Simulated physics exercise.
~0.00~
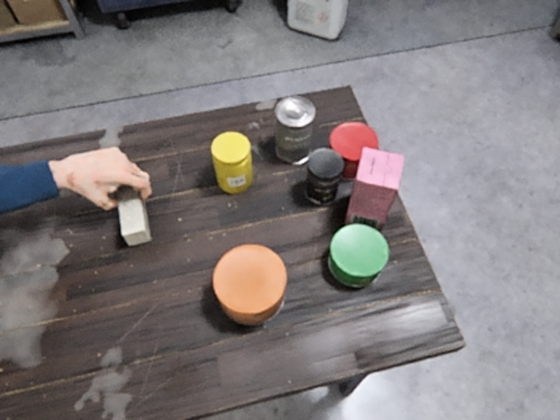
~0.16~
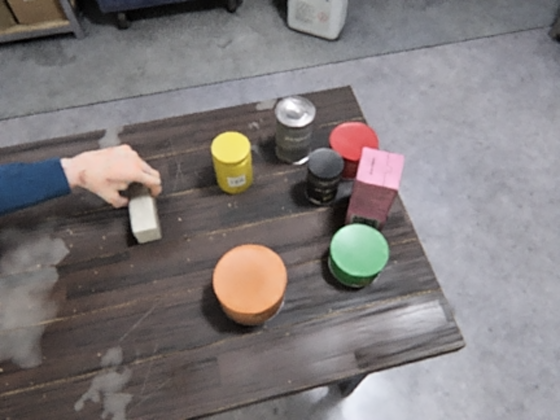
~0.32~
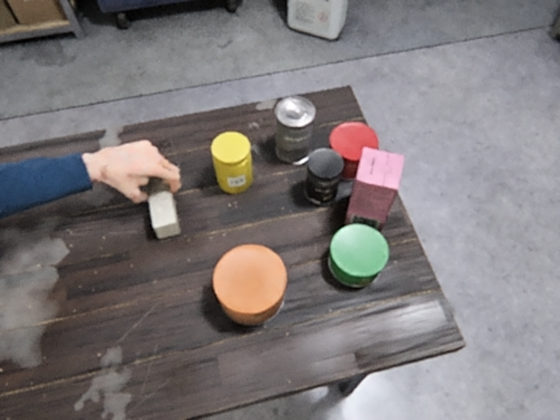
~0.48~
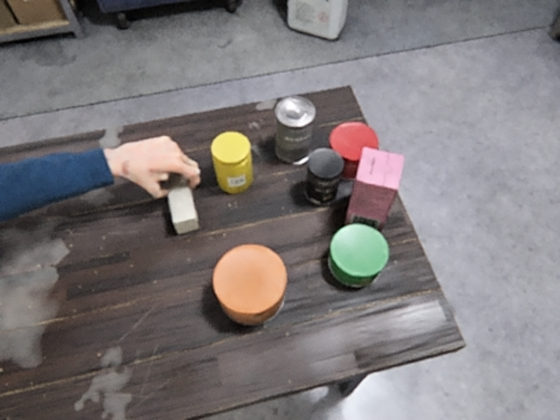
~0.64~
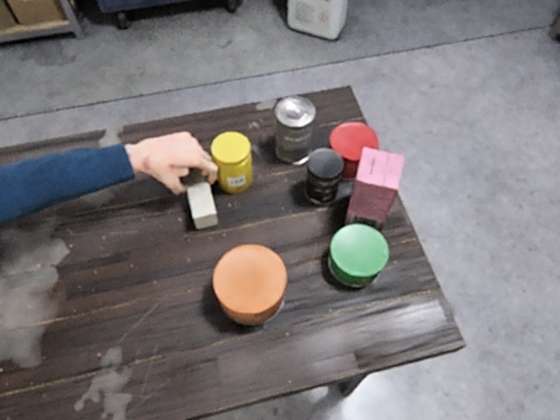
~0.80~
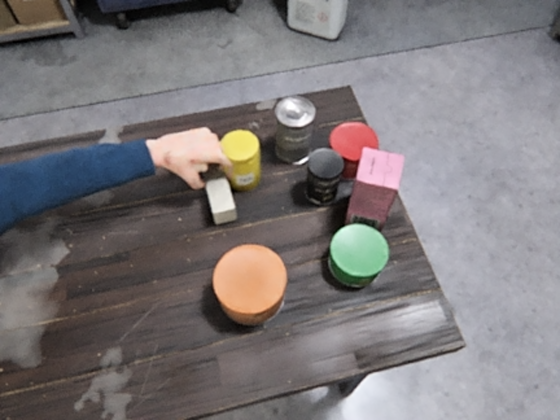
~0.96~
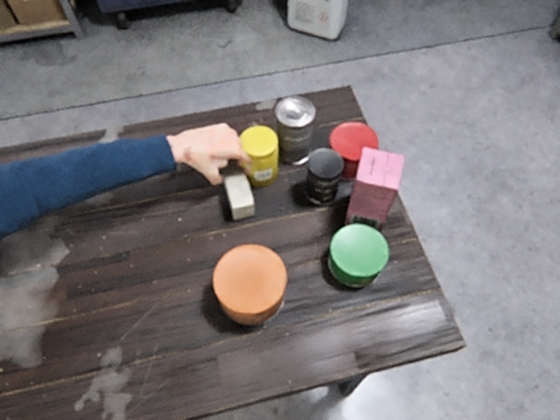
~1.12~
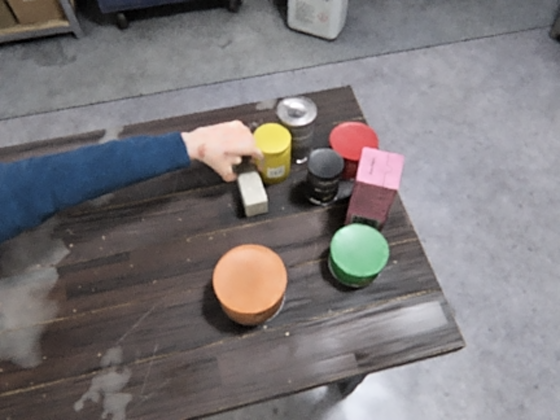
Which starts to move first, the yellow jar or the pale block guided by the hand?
The pale block starts to move first, sliding right with the hand while the yellow jar is still standing in its original place.
We see a hand slide a pale block rightward across a dark wooden table holding tubs, tins and a pink carton, until it reaches a yellow jar and pushes it along. The jar ends upright beside the grey tin, with the other items still in their places.
